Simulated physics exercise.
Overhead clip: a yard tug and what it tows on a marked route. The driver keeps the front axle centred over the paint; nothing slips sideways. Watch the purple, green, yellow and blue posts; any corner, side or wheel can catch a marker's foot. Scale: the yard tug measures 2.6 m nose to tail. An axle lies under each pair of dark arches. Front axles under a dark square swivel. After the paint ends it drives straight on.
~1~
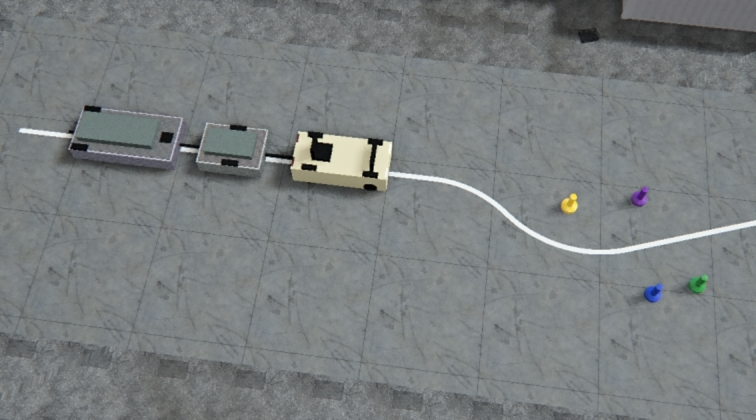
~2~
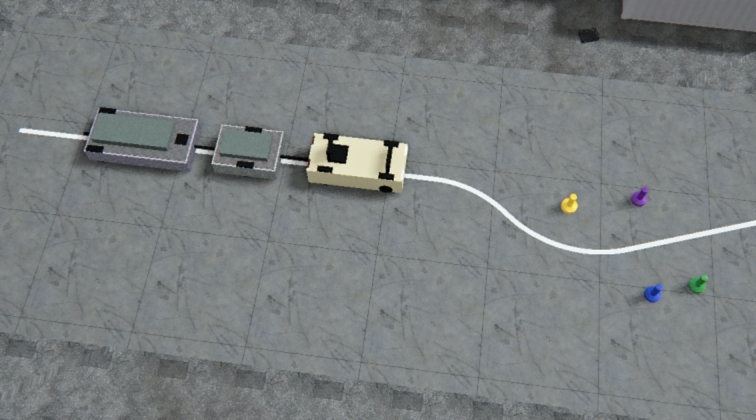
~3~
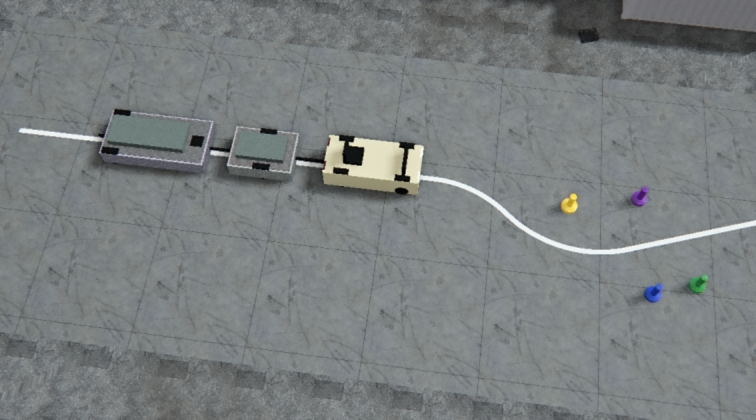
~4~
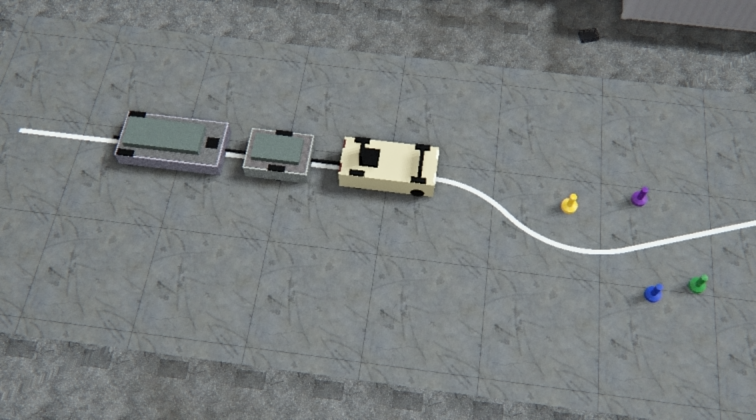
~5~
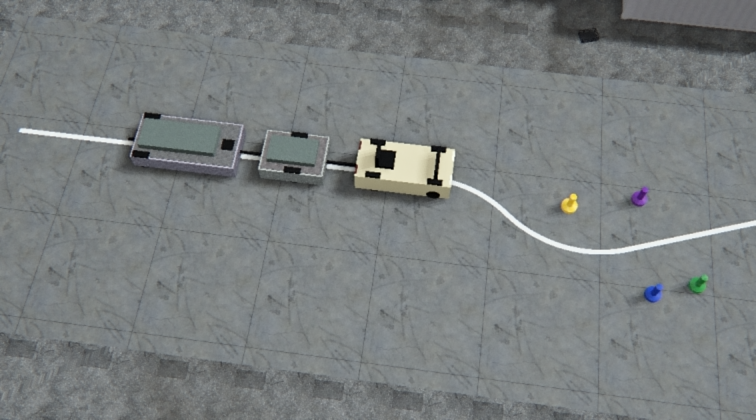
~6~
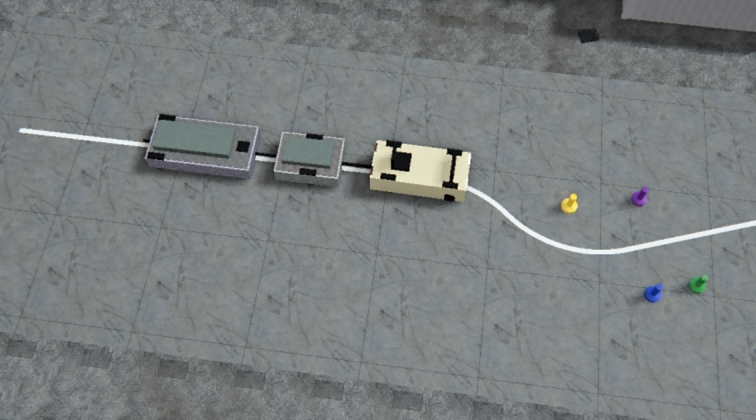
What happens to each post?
Purple takes a hit. Green is missed. Yellow gets knocked. Blue escapes.
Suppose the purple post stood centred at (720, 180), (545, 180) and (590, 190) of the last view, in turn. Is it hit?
First missed, second clear, third clear.
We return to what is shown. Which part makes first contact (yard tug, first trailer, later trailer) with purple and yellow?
Purple: One further back, yellow: The first trailer.
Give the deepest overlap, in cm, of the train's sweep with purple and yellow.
Purple 10, yellow 40.
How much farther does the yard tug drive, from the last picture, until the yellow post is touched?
After some 7.0 m.
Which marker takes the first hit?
The yellow one.
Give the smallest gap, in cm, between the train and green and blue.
Green 50, blue 45.
After another 5.5 m, the last axle is at (344, 160) of the last picture, 5 cm off the line; blue has been passed with 45 cm to spare.
After another 6.6 m, the last axle is at (380, 169) of the last picture, 20 cm off the line; green has been passed with 50 cm to spare.
After another 6.9 m, the last axle is at (390, 172) of the last picture, 25 cm off the line; the first trailer has hit yellow.
After another 12.6 m, the last axle is at (587, 217) of the last picture, 75 cm off the line; the second trailer has hit purple.
After another 17.4 m, the last axle is out of the picture, 20 cm off the line; 2 of 4 struck in all.
